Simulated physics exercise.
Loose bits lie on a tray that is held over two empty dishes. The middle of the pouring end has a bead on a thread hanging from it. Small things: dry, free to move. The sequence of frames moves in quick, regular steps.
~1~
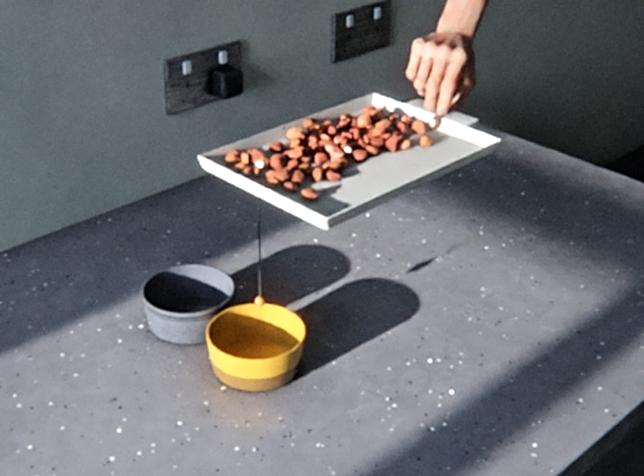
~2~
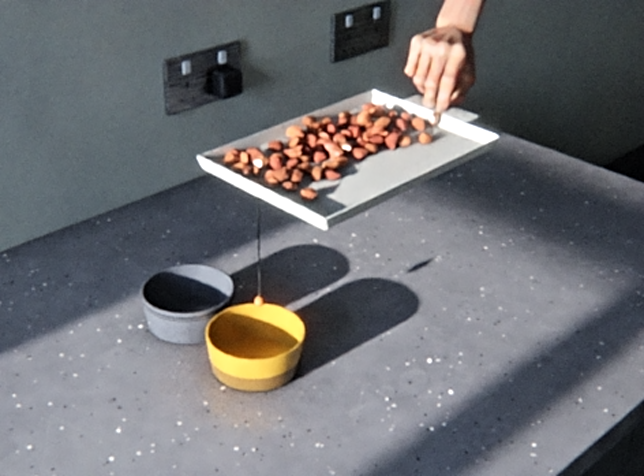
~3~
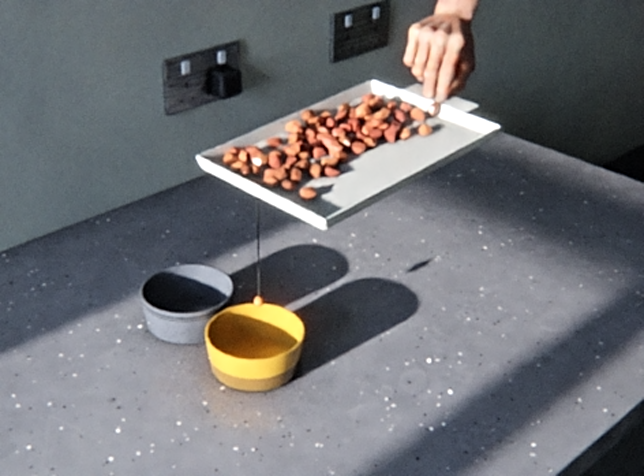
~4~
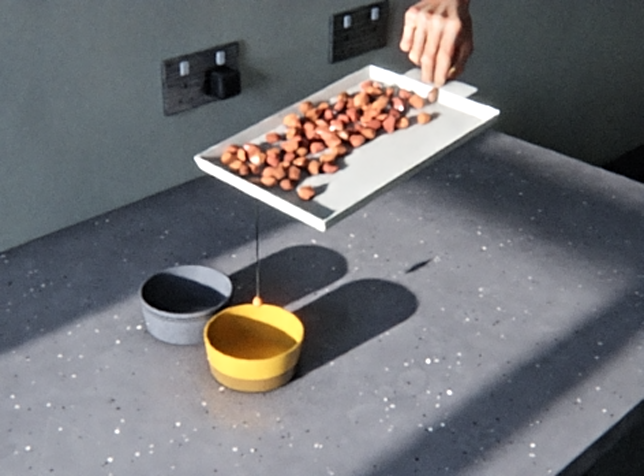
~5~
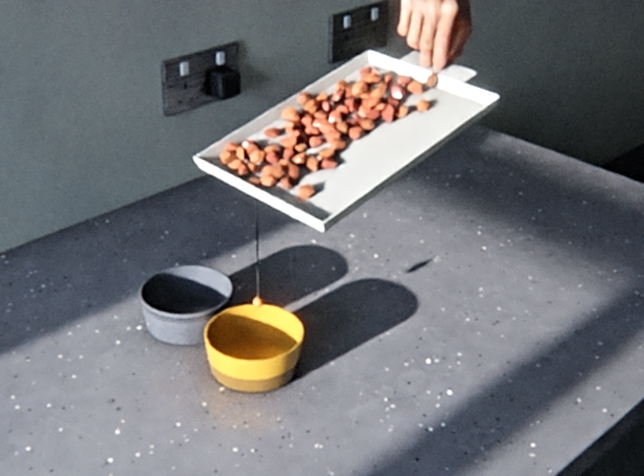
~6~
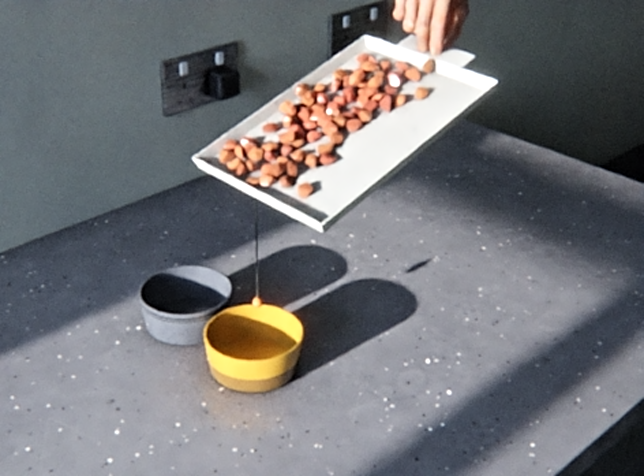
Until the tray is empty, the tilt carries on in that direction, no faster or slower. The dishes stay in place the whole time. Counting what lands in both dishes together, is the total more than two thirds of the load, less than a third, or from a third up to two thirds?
The share that ends up caught is one third to two thirds, I reckon.
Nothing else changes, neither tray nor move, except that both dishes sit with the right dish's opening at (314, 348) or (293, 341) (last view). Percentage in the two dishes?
About 30 per cent, then about 30 per cent.
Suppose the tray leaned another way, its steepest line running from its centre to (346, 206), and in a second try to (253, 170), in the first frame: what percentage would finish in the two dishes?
About 20 % and 90 %.
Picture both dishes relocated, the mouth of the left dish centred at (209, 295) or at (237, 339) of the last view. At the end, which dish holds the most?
Well, the first time it's the one placed on the right, and the second time it's the one placed on the left.
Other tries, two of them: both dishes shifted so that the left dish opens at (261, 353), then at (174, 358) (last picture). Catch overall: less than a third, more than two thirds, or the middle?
At the first place the middle third, at the second less than a third.
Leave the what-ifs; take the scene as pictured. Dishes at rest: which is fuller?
Observation: The right-placed dish is the fuller of the two.
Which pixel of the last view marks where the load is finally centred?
(238, 370).
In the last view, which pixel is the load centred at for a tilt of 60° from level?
Look around (254, 166) in the last picture.
Soon after the last picture, tray tipped steeply; nearly all on the tray; a stray few in the air.
A little later, tray tipped right over; about a quarter on the tray; about a quarter in the right dish; a small part in the left dish; about a third outside both; a small part in the air.
Later still, tray tipped past a quarter turn; about a third in the right dish; a small part in the left dish; about half outside both.
At rest, tray tipped past a quarter turn; about a third in the right dish; a small part in the left dish; about half outside both.
